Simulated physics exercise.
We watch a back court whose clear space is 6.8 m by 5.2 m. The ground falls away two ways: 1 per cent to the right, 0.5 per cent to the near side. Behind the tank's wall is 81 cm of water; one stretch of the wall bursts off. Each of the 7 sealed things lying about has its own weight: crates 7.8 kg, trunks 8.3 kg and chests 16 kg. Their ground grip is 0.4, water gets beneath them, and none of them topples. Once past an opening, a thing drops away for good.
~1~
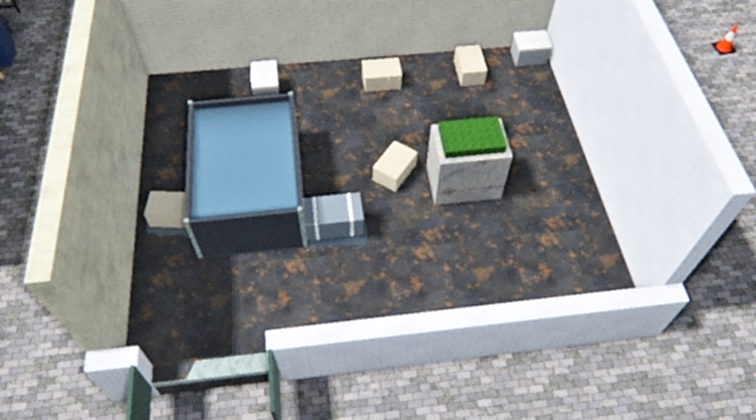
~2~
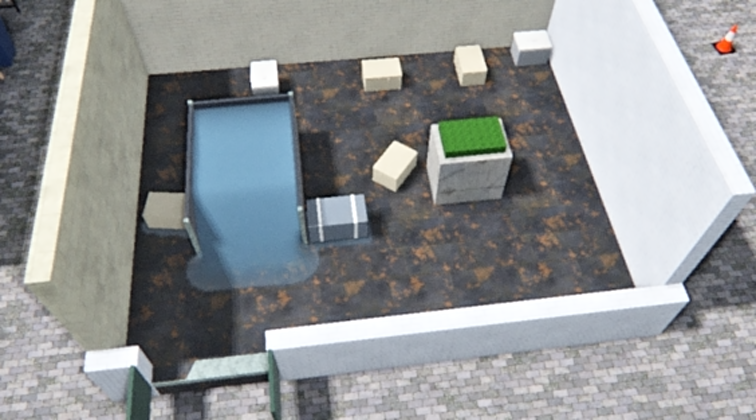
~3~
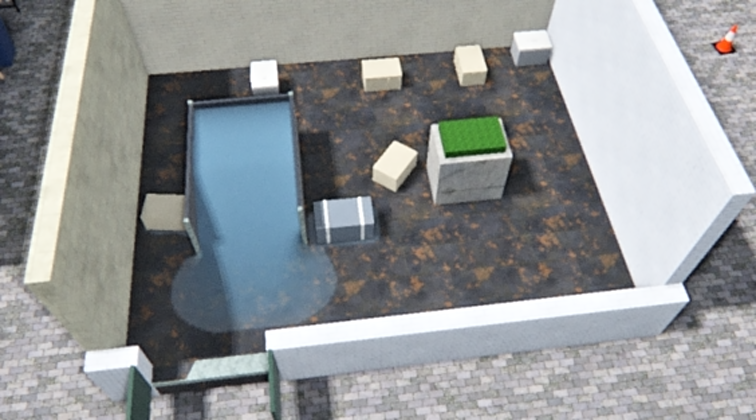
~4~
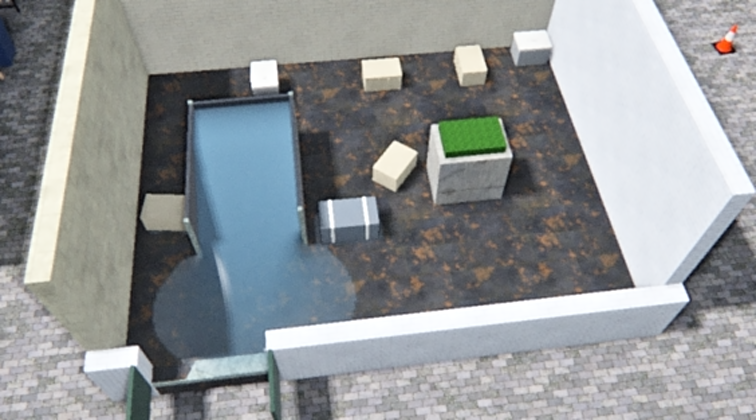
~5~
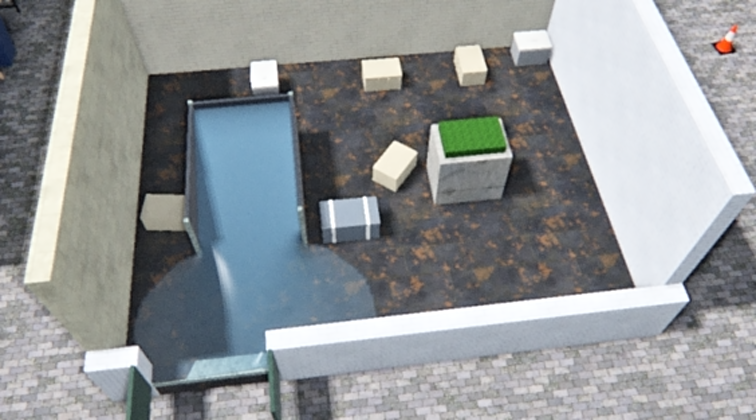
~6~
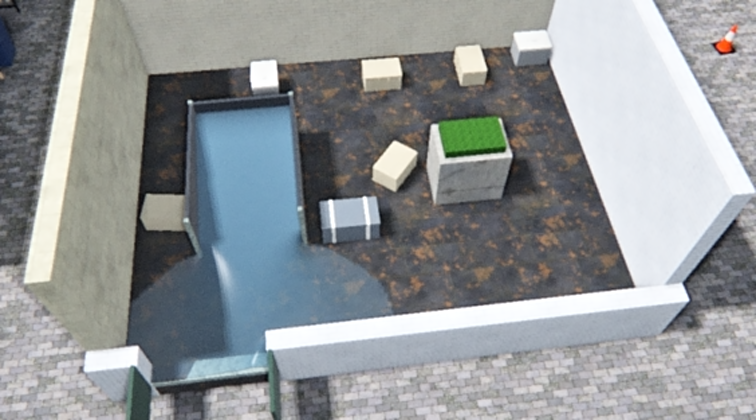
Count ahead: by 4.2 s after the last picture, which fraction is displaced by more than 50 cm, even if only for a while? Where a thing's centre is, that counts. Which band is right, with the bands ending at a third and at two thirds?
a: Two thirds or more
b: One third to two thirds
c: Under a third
(c) Under a third.
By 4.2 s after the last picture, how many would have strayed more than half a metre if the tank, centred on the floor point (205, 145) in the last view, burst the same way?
Count: 1.
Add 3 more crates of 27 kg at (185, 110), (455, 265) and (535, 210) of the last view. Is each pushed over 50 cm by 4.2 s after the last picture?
In that order: Less, past it, under.
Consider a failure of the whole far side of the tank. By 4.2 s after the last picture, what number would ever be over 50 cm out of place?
In that case the number is 5.
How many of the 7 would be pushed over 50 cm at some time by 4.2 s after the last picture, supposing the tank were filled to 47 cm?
0.
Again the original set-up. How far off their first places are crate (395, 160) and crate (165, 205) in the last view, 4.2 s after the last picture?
0 cm, then 120 cm.
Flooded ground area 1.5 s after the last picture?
Roughly 14 m2.
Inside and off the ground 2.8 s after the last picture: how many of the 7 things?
0 of them.
Then, 0.4 s after the last picture 0 of 7 are over 50 cm from their spots; 0 afloat.
Then, 1.5 s after the last picture 0 of 7 are over 50 cm from their spots; 0 afloat.
Then, 2.8 s after the last picture 0 of 7 are over 50 cm from their spots; 0 afloat.
Then, 4.2 s after the last picture 1 of 7 are over 50 cm from their spots, and 1 have been at some point; 0 afloat.
